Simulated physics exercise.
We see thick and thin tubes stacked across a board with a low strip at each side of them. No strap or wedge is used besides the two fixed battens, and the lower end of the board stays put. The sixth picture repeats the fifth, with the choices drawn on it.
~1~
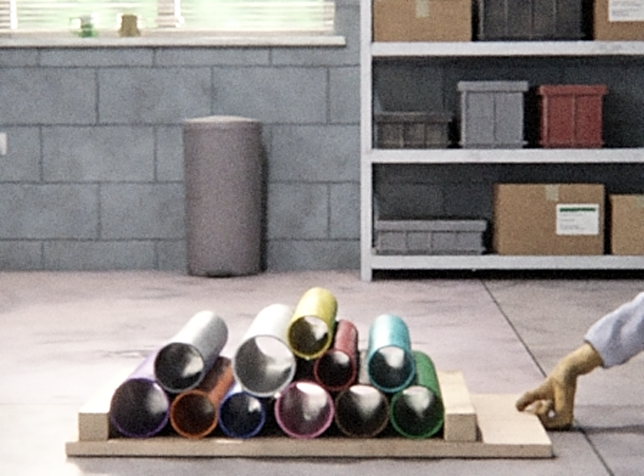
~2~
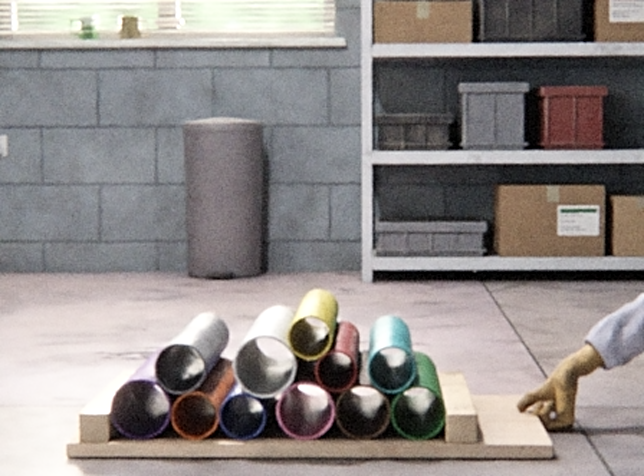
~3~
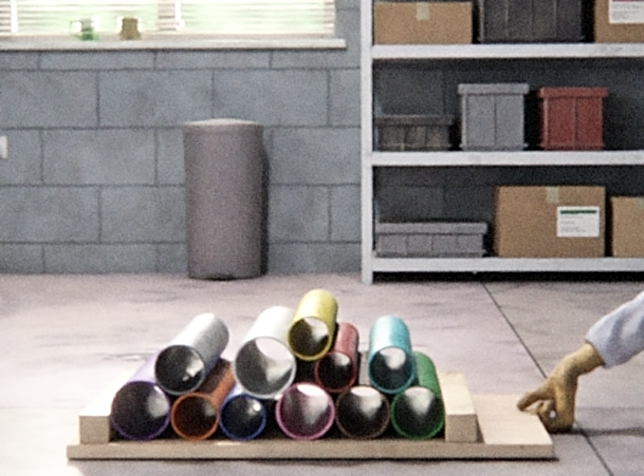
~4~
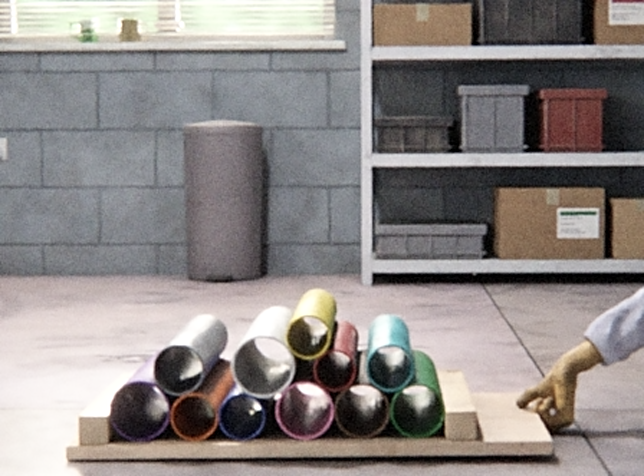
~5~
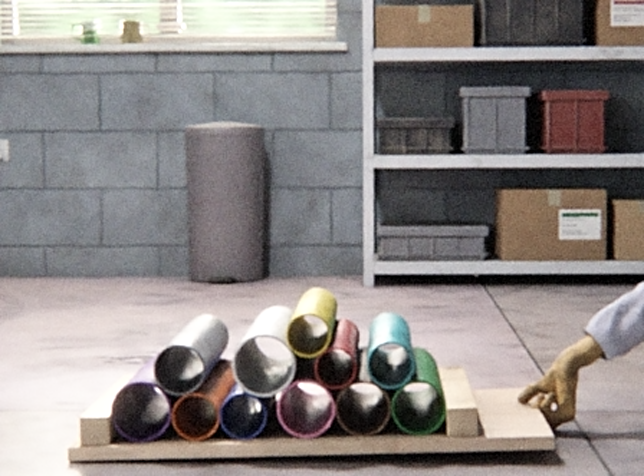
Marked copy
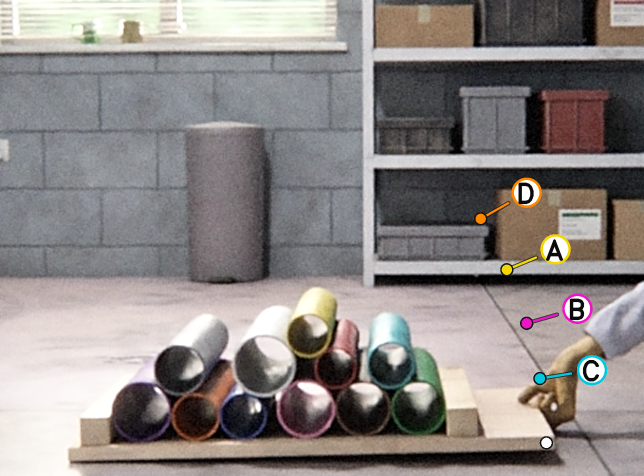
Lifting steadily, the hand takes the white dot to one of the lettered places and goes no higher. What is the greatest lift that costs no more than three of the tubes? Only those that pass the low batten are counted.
Stop at D.
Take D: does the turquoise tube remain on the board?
The turquoise tube: Yes.
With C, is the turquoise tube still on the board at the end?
Yes.
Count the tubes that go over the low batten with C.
It comes to none.
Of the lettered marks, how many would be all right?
Four of the four.
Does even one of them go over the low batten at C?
No, at C.
On the copy, A at (507, 270); B at (527, 323); C at (540, 379); D at (480, 219); the white dot at (546, 443).
On D. First, board at 21°.
Then, board at 30°.
Finally, board at 30°, three over the low batten (white, grey, yellow).
By contrast, A none over the low batten; B none over the low batten; C none over the low batten.
